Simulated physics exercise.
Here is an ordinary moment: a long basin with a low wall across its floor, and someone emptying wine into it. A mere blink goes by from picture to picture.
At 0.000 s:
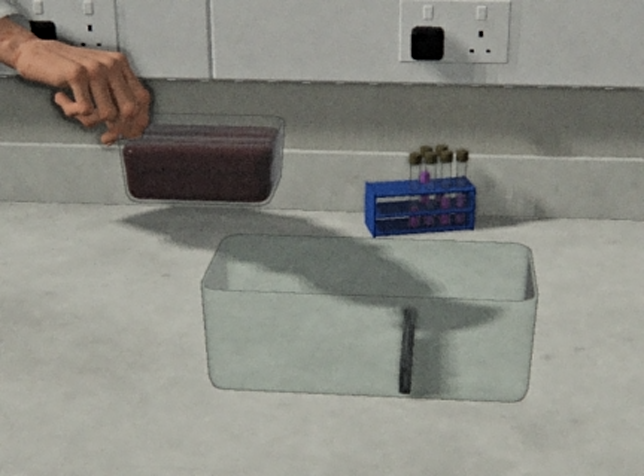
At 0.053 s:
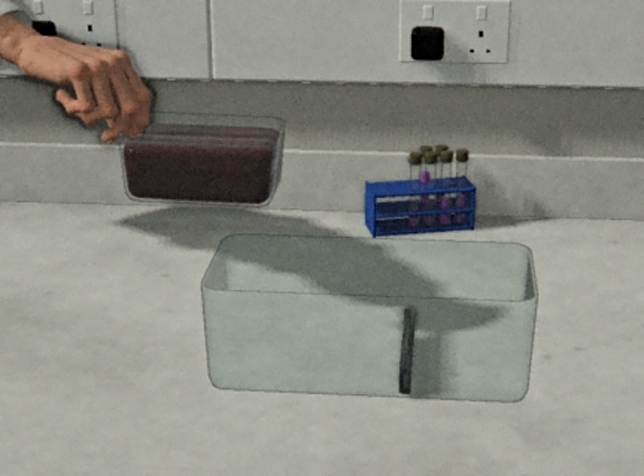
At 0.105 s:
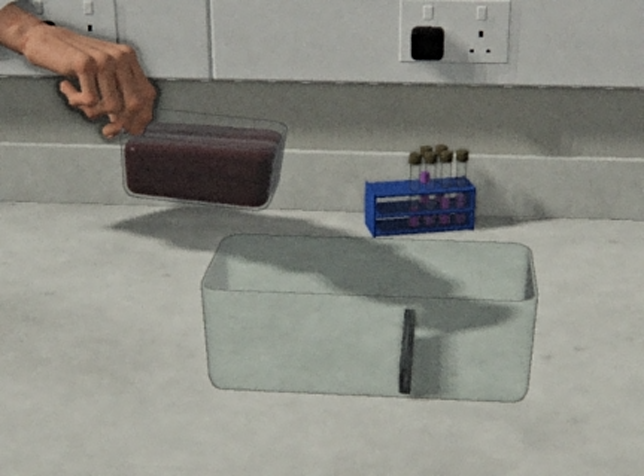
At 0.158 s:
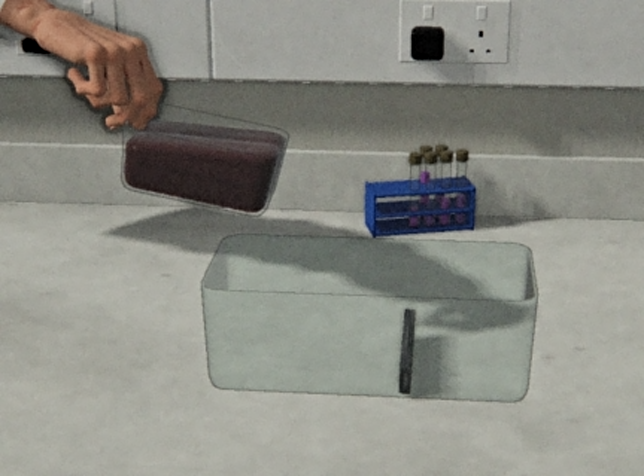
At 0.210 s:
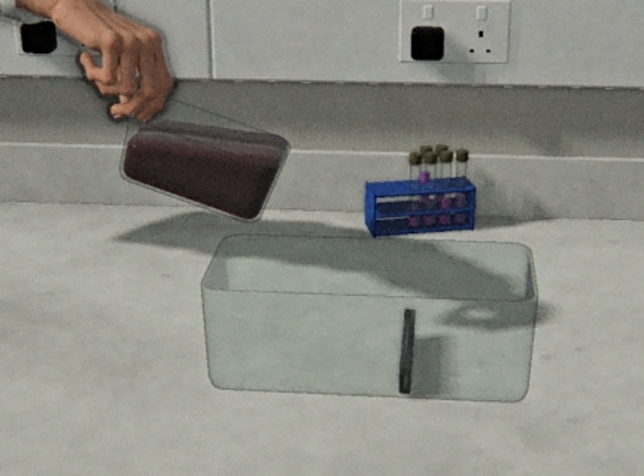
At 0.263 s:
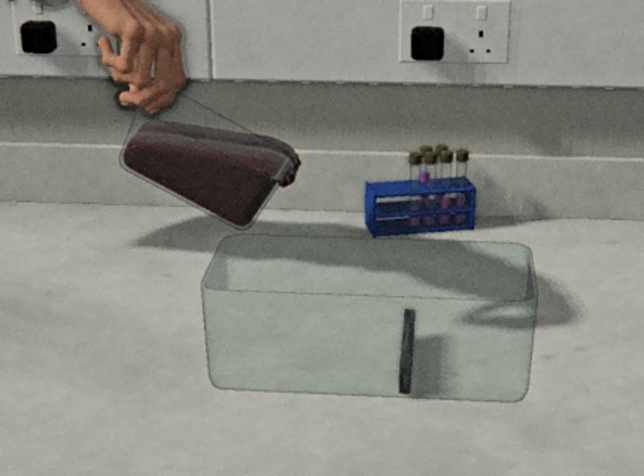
A hand tilting a small clear container of dark red liquid rightward above a long basin, the liquid beginning to cross its edge.
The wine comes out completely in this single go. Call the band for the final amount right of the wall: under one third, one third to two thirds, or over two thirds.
Band: Under one third.
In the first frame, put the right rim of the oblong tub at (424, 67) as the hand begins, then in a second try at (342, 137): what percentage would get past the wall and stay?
The first gives 60 %, the second 40 %.
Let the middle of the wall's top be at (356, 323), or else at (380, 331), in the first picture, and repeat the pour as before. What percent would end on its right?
First try 25 per cent, second try 10 per cent.
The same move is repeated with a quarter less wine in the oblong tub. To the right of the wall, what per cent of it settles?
Estimated share: Close to 15 per cent.
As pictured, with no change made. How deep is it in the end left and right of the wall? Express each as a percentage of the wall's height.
Left near 70; right near 30.
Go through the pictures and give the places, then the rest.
Tilt 0°; pouring edge (279, 132); surface from (131, 135) to (278, 138); the long basin's rim runs from (213, 262) to (533, 273); the wall's top is at (408, 338), in the first picture.
Tilt 1°; pouring edge (280, 134); surface from (132, 134) to (278, 139), in the second picture.
Tilt 5°; pouring edge (282, 139); surface from (134, 132) to (280, 141), in the third picture.
Tilt 11°; pouring edge (284, 147); surface from (135, 131) to (282, 144), in the fourth picture.
Tilt 19°; pouring edge (285, 158); surface from (136, 131) to (285, 150); 2 per cent is over the edge, in the fifth picture.
Tilt 28°; pouring edge (285, 171); surface from (135, 133) to (276, 158); 7 per cent is over the edge, in the sixth picture.
A moment on, the oblong tub is tipped on its side and 20 per cent is still to pour, 47 is left of the wall and 0 right of it.
Next, the oblong tub is tipped on its side and 5 per cent is still to pour, 75 is left of the wall and 11 right of it.
Then the oblong tub is tipped on its side and 2 per cent is still to pour, 75 is left of the wall and 19 right of it.
Later the oblong tub is tipped on its side and 0 per cent is still to pour, 77 is left of the wall and 19 right of it.
At rest 77 per cent lies left of the wall, 20 right of it and 3 outside.
